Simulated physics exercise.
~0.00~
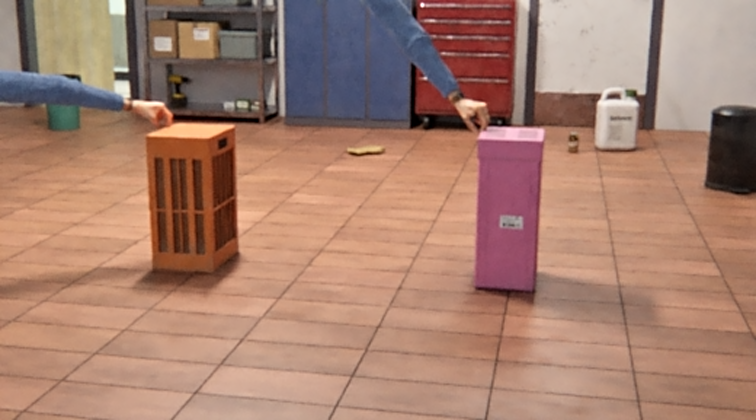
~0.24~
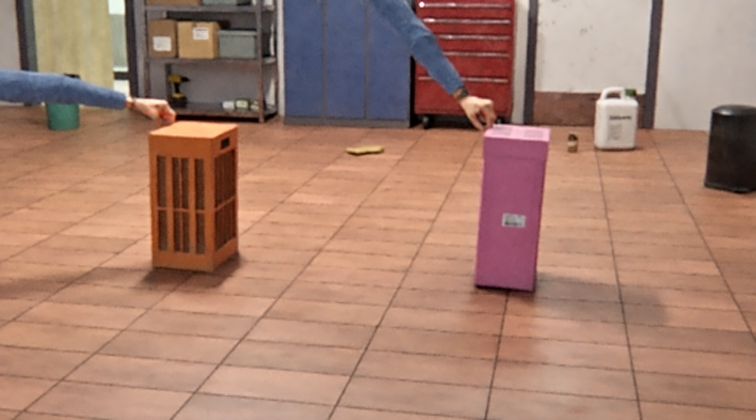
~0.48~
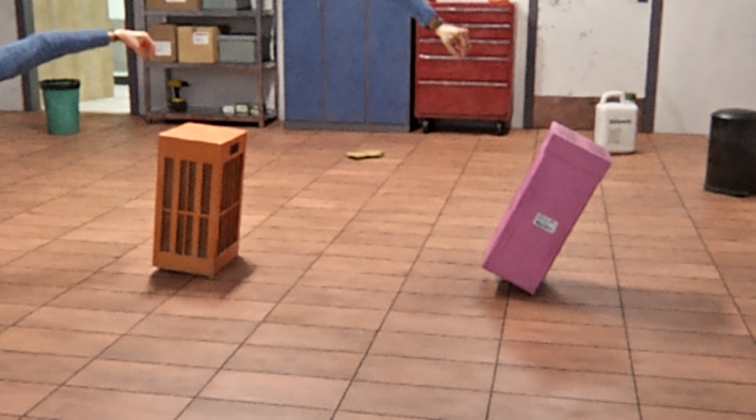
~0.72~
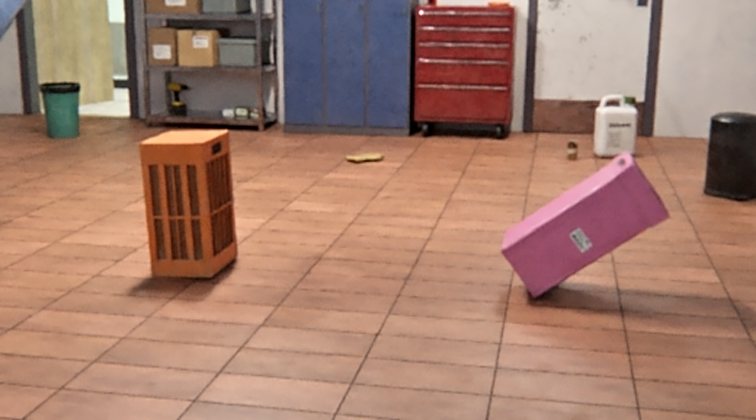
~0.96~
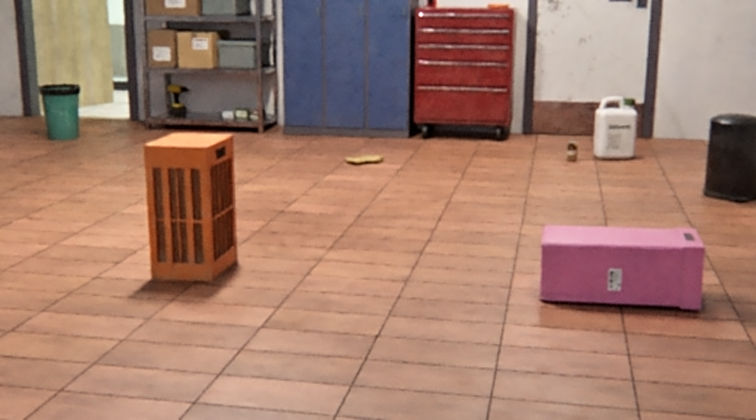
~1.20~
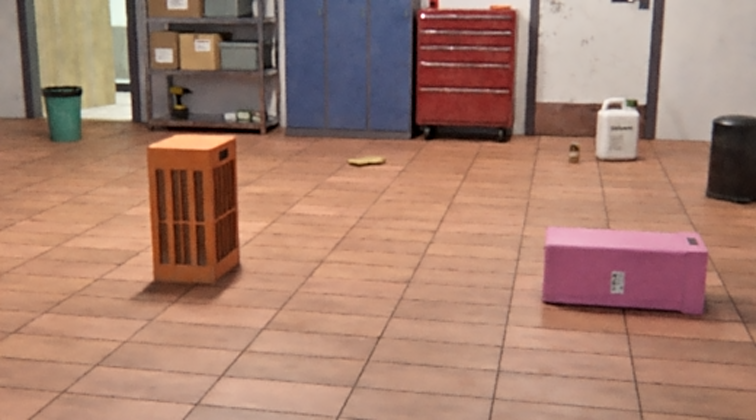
Two blue-sleeved arms reach into a workshop with a tiled floor, seen from the front by a slightly swaying camera, one hand on a slatted orange crate at left and the other on a tall pink tote at right. Behind them stand grey shelves, blue lockers, a red tool chest and a white jug. The hands push, then let go and draw back out of view. The orange crate rocks slightly and settles upright on its base. The pink tote leans steadily further to the right, topples over and ends lying on its side.
